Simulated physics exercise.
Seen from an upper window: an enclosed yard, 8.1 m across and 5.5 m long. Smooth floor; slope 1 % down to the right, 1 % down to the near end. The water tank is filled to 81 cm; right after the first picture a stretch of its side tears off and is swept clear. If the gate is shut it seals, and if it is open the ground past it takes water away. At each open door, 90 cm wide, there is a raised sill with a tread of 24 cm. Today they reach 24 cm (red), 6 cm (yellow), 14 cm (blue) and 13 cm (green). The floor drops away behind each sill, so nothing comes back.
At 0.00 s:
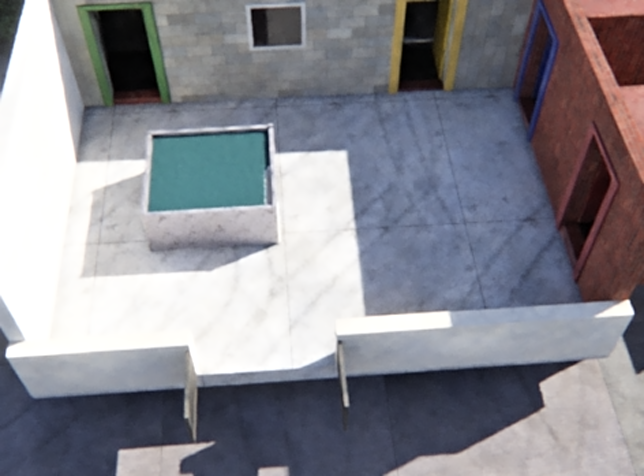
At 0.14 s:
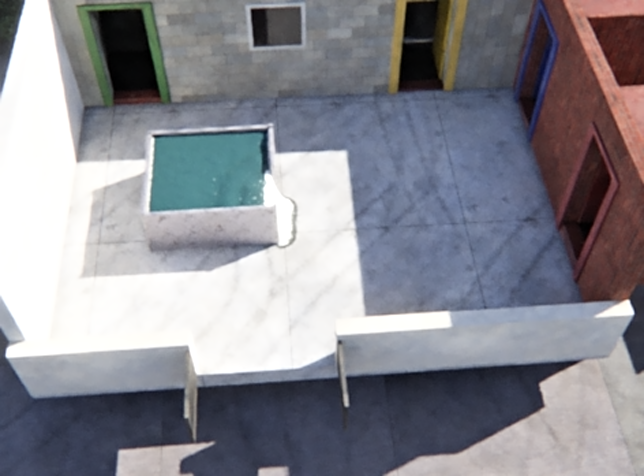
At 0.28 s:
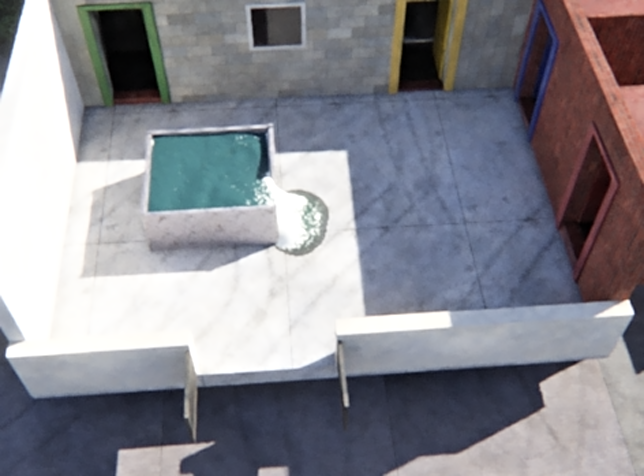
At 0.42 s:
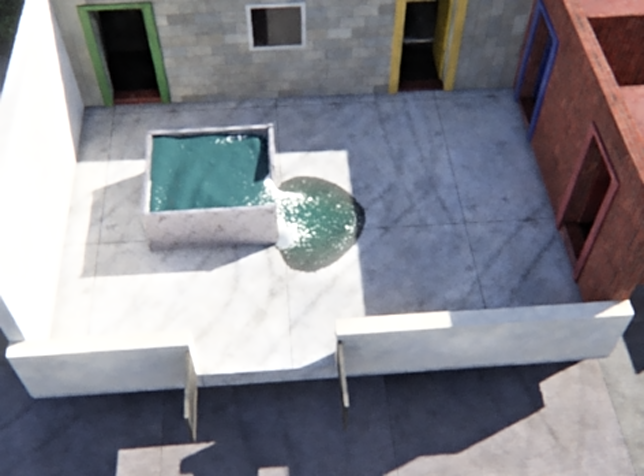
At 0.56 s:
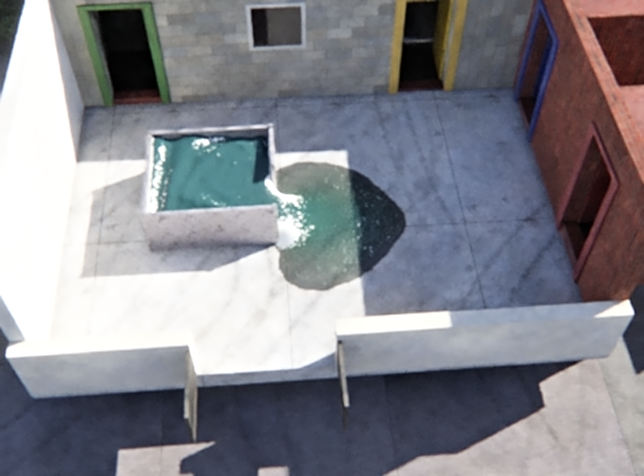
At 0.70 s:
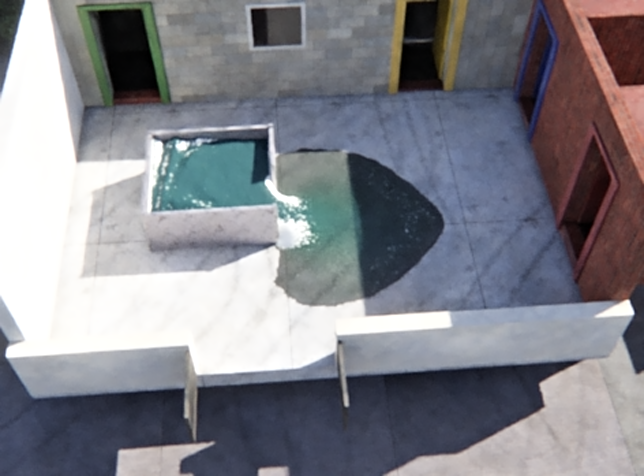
In the video, a raised tank of green water stands in a walled yard with colored doorways; water bursts from its right side and spreads across the pale floor in a widening pool as the level in the tank lowers.
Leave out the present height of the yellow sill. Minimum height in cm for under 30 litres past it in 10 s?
Approx. 6.5 cm.
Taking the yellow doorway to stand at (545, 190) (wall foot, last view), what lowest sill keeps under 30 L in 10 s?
Around 16 cm would do it.
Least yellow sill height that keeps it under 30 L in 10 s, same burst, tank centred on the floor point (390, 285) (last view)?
14.5 cm or thereabouts.
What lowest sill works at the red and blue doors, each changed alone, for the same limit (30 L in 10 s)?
About 18 cm at red and about 12.0 cm at blue.
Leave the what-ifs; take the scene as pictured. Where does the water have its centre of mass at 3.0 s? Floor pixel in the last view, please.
My guess is close to (357, 218).
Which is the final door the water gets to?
Coming last is the green one.
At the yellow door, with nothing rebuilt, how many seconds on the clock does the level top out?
Near 6.5 seconds.
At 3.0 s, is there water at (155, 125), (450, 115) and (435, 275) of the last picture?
So the three spots come out spared, swamped, swamped, in that order.
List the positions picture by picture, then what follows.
The first frame shows still water, 81 cm deep, in the water tank at (210, 171); the yellow door at (426, 49) is dry.
In the second frame, the gap is at (274, 209), the front 0.3 m out at (293, 211); the back of the water tank holds 81 cm.
In the third frame, the front is at (323, 223), 0.8 m from the gap at (274, 210); 0.8 m2 of floor is wet, 81 cm left at the back.
In the fourth frame, the gap is at (274, 211), the front 1.4 m out at (359, 224); the back of the water tank holds 79 cm.
In the fifth frame, the gap is at (274, 211), the front 2.1 m out at (400, 228); the back of the water tank holds 72 cm.
In the sixth frame, water pours out at (274, 210) and has run 2.7 m, to (437, 231); about 4 cm deep outside, 68 cm at the back; 2.2 m in a straight line remain to the yellow door at (426, 49).
After 1.4 s water covers 40 % of the floor, deepest (40 cm) near (287, 228); it has not reached the yellow door.
After 3.0 s water covers 50 % of the floor, deepest (36 cm) near (533, 327); 6 cm at the yellow door, 0 litres in over its 6 cm sill.
After 10.0 s water covers 85 % of the floor, deepest (14 cm) near (560, 336); 8 cm at the yellow door, 33 litres in over its 6 cm sill.
At the yellow door as built, the water arrived by 2.2 s and peaked near 11 cm at 6.6 s.
Run again over the same 10 s with other heights there, 48 litres in over 5 cm, 21 litres over 7 cm. The limit of 30 litres is kept from about 6.5 cm up.
